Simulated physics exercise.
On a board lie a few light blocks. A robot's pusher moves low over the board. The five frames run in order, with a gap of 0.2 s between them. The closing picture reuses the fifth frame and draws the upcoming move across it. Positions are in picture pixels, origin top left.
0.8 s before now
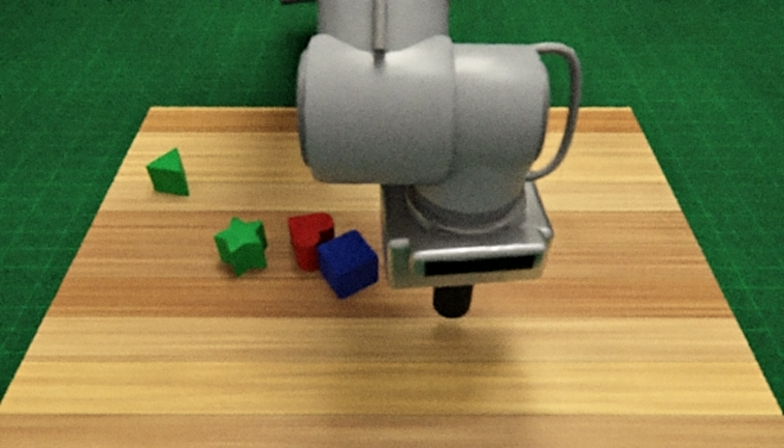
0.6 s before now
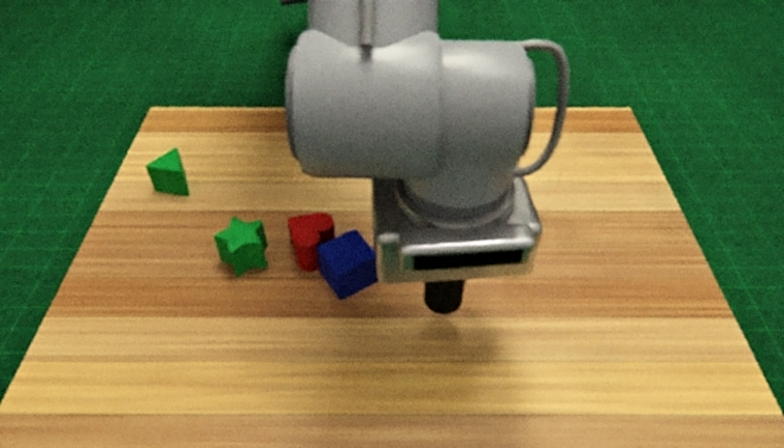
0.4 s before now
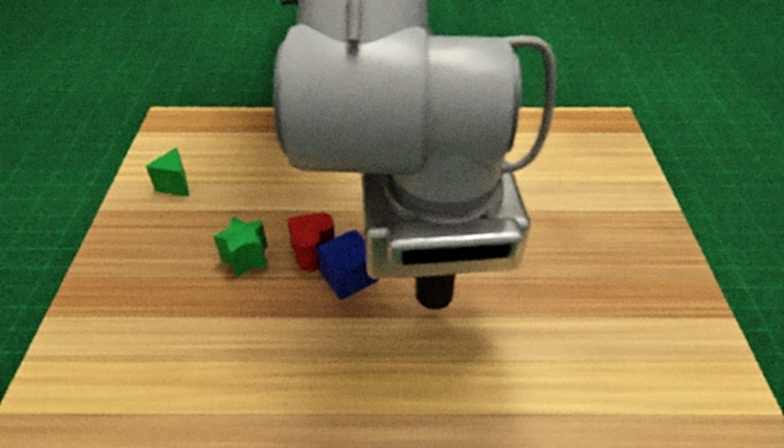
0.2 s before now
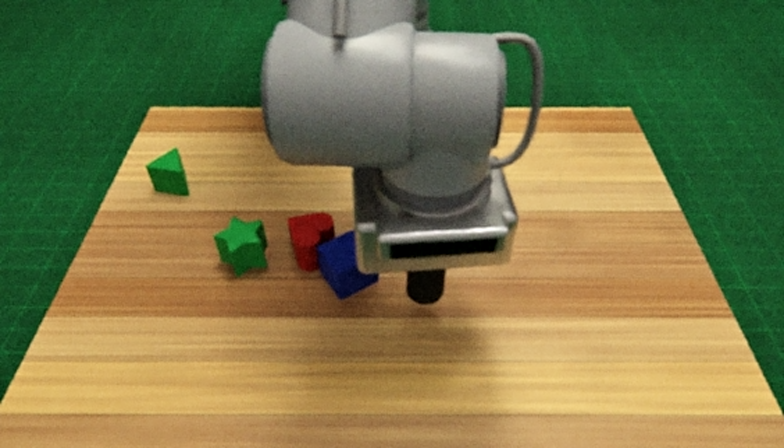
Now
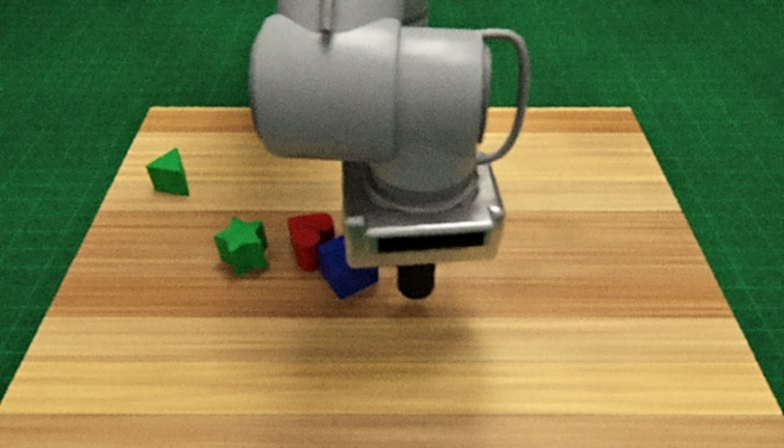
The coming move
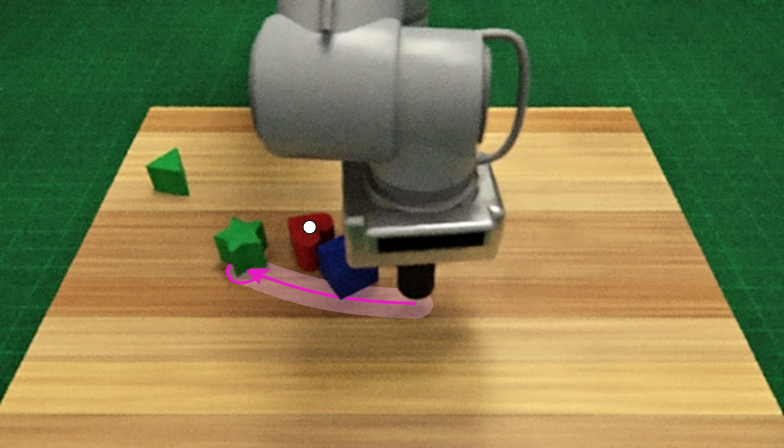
On a wooden board over a green surface, a green star, a red block and a blue block sit left of a grey robot arm, with a green triangular block farther back. The arm's dark pusher moves a short way left and slightly back, nearing the blue block, while the blocks stay still.
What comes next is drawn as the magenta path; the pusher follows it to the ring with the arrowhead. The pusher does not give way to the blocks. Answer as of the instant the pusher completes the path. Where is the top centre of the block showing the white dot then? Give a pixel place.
Answer: (291, 199).
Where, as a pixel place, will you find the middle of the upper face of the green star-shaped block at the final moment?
Located at (229, 221).
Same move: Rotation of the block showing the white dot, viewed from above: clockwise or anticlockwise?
It ends up turned clockwise.
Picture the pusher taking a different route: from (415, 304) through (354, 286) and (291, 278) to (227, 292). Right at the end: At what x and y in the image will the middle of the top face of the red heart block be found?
I'd expect the centre of its top face to be at (274, 197).
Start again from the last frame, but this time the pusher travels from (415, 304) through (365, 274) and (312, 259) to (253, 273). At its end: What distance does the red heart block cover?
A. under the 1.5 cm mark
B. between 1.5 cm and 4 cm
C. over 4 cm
The answer is C.
Path on the board, from (415, 304) over (324, 294) to (245, 269); the dot is on the red heart block.
The first path, step by step. One third of the way, pusher at (352, 281); red heart block at (304, 224), turned 15° clockwise; blue square piece at (335, 245).
Two thirds of the way, pusher at (292, 269); red heart block at (291, 203), turned 60° clockwise; blue square piece at (300, 232), turned 35° clockwise.
At the end, pusher at (240, 251); green star-shaped block at (229, 221); red heart block at (291, 199), turned 65° clockwise; blue square piece at (295, 229), turned 55° clockwise; blue heart block in place.
